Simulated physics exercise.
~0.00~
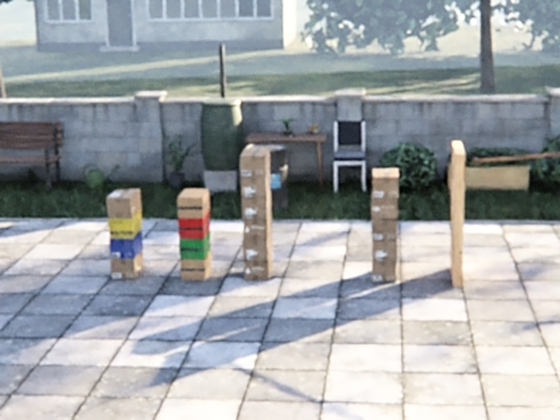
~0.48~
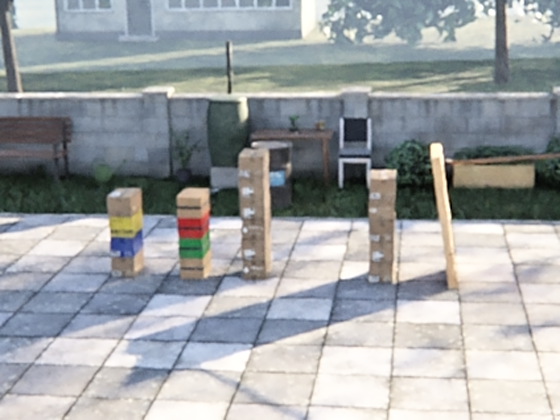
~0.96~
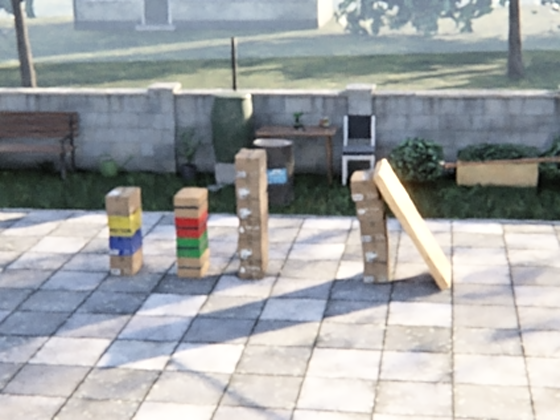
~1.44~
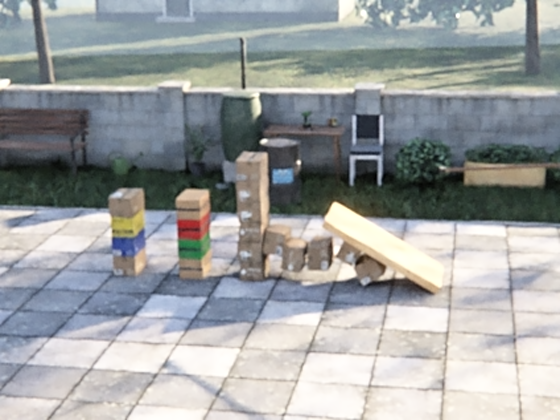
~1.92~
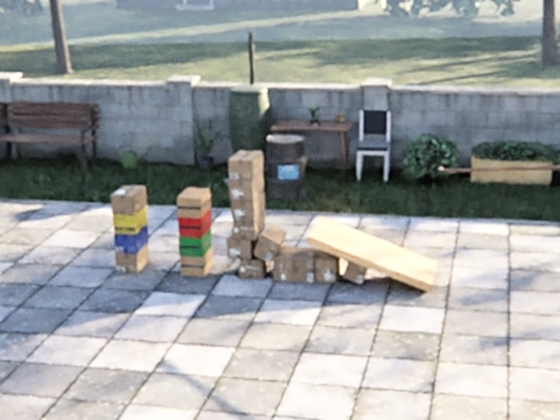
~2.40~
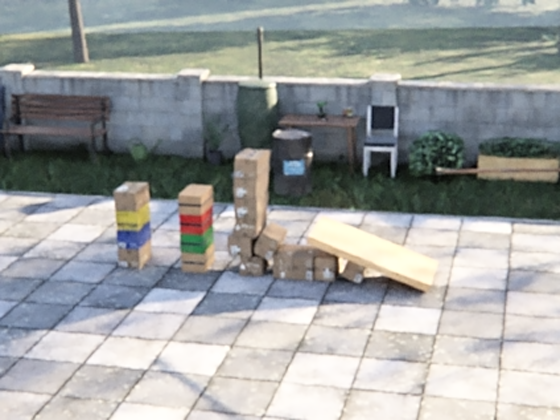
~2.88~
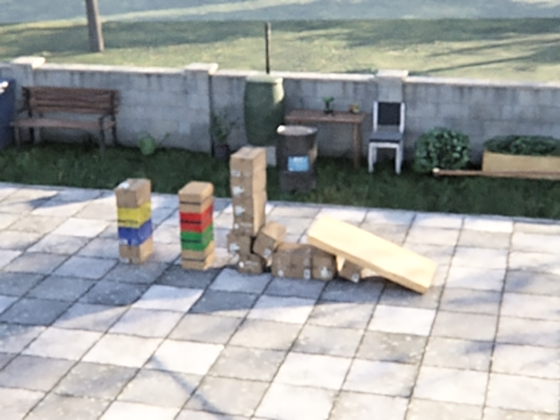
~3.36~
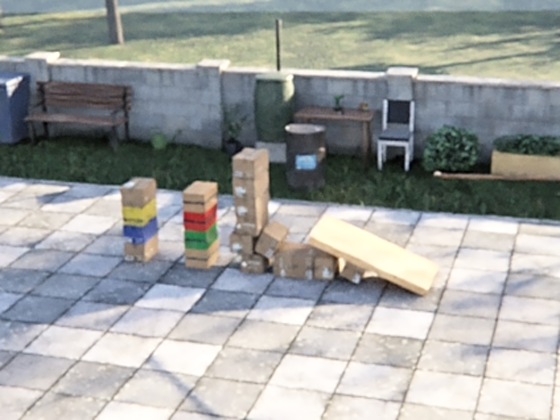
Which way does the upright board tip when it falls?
The board tips to the left, toward the nearest column of cartons, and ends up lying at a slant over some of the fallen ones.
